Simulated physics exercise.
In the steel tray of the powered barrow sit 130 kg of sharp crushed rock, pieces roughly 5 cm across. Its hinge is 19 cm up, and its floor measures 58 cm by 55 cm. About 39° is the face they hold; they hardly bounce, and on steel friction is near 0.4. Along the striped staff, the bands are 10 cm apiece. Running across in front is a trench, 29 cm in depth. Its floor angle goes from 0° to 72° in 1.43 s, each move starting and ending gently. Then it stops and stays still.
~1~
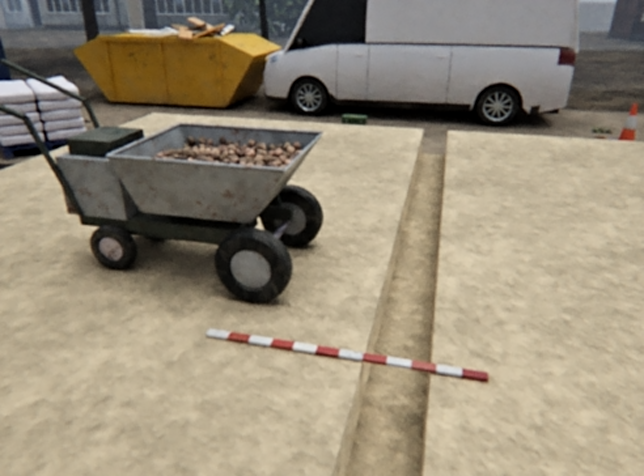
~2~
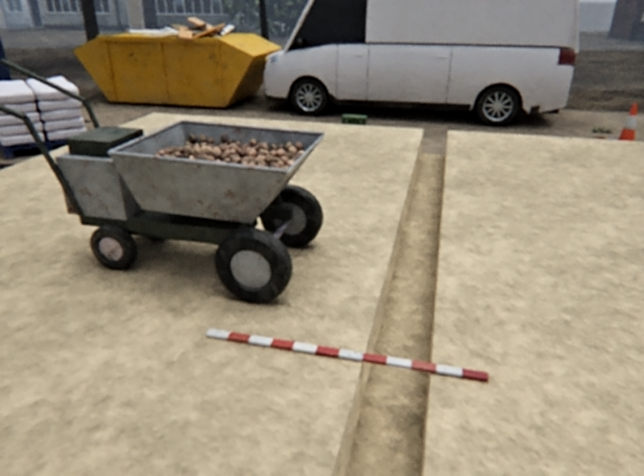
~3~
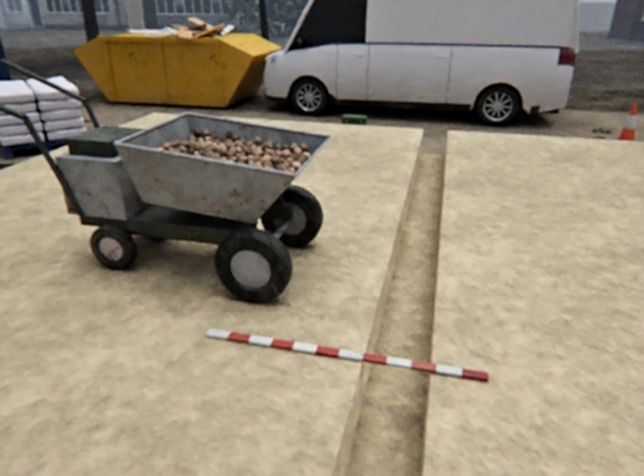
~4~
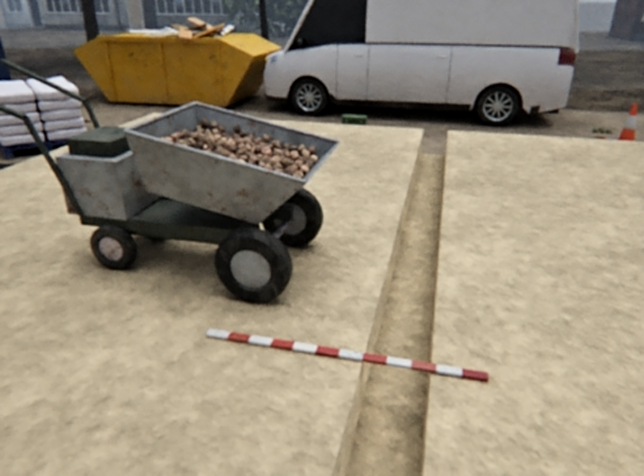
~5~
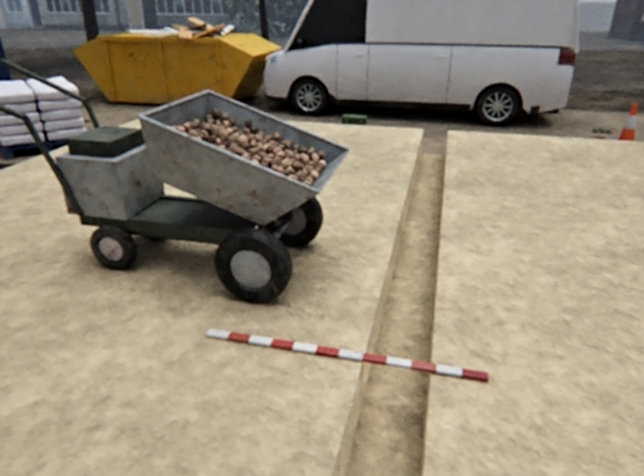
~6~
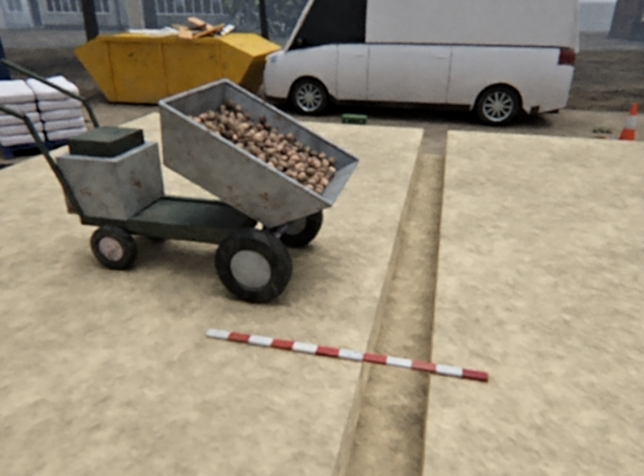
Grey steel tray of crushed rock on a powered barrow tilting steadily down to the right, its left end rising beside a trench.
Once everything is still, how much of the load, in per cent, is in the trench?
About 79 per cent.
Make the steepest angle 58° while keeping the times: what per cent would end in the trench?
In that case near 10 per cent.
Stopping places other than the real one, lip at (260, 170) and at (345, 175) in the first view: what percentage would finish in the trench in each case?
Roughly 50 per cent, then 40 per cent.
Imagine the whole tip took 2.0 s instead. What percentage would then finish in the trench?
That would give about 80 percent.
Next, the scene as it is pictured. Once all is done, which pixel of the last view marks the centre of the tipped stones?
(404, 314).
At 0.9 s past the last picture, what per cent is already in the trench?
By that point it's something like 20 in a hundred.
Then, 0.5 s after the last picture the floor is at 61°, 100 % in the tray; the foremost stones are at (360, 228).
Then, 0.9 s after the last picture the floor is at 72°, 81 % in the tray, 1 % short of the trench, 18 % in the trench; the foremost stones are at (427, 333).
Then, 1.3 s after the last picture the floor is at 72°, 52 % in the tray, 1 % short of the trench, 46 % in the trench; the foremost stones are at (443, 315).
Then, 3.2 s after the last picture the floor is at 72°, 18 % in the tray, 3 % short of the trench, 79 % in the trench; the foremost stones are at (445, 313).
